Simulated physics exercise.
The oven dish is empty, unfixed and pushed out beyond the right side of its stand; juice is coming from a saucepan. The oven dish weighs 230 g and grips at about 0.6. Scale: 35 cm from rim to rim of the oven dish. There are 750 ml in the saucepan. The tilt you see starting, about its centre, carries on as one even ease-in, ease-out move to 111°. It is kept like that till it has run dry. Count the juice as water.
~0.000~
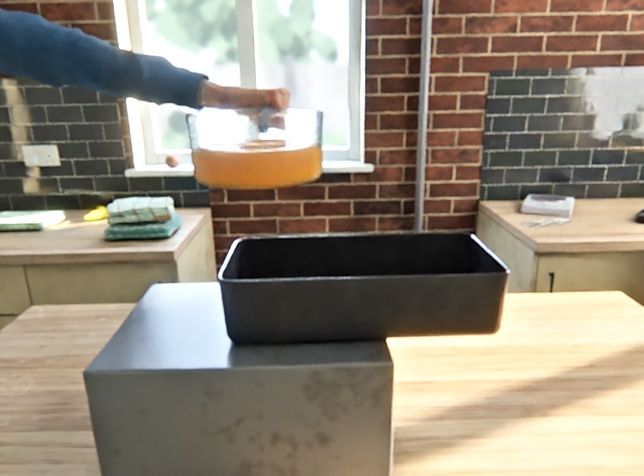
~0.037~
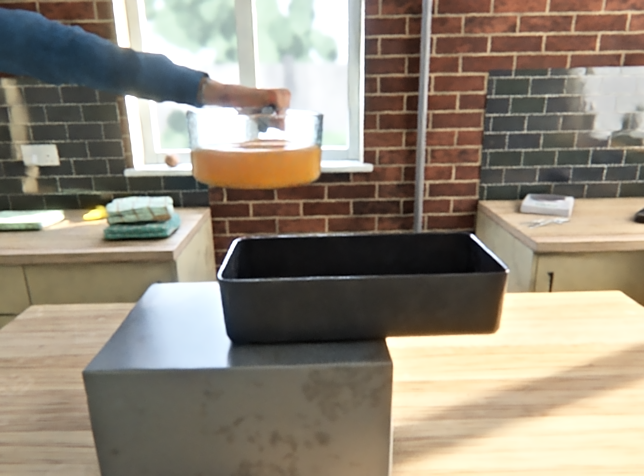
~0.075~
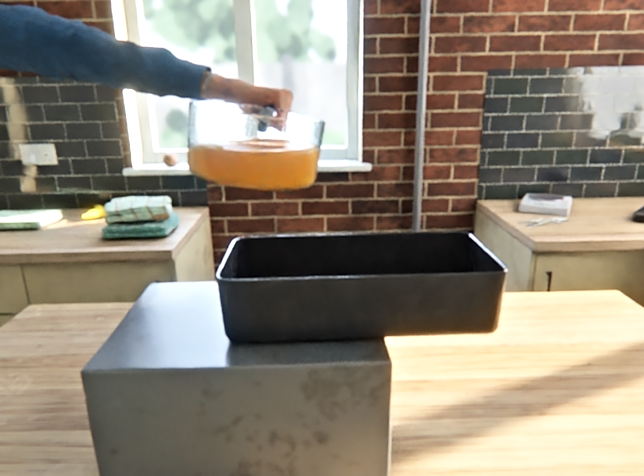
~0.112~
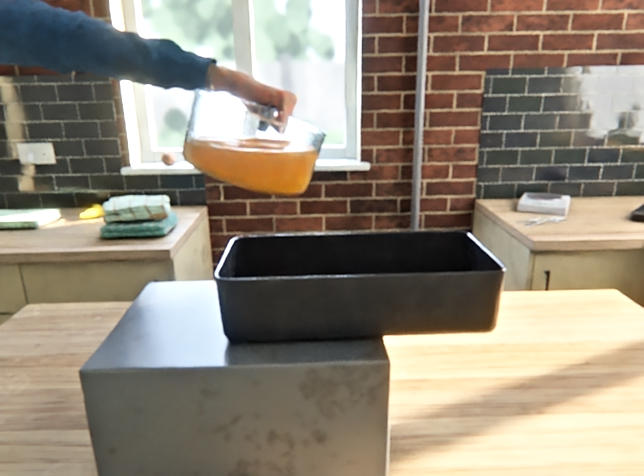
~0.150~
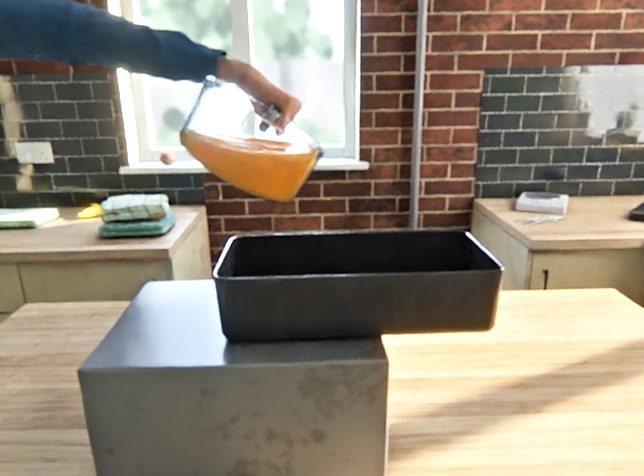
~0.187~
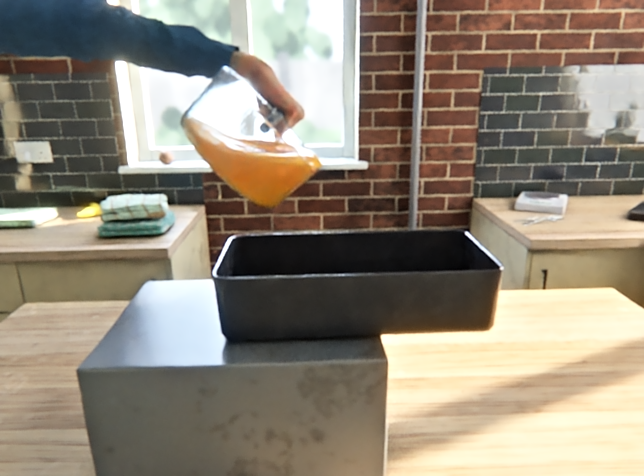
A hand in a blue sleeve tilting a clear pan of orange juice steeply rightward above an empty black oven dish.
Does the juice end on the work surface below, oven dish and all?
This oven dish tips over.
By 0.40 s the tilt is 111° and 16 per cent is still to pour; the oven dish lies level with 41 per cent in it.
By 0.56 s the tilt is 111° and 3 per cent is still to pour; the oven dish lies level with 85 per cent in it.
By 0.73 s the tilt is 111° and 0 per cent is still to pour; the oven dish leans 9° with 83 per cent in it.
By 0.91 s the tilt is 111° and 0 per cent is still to pour; the oven dish leans 15° with 91 per cent in it.
At rest the oven dish leans 85° with 0 per cent in it.
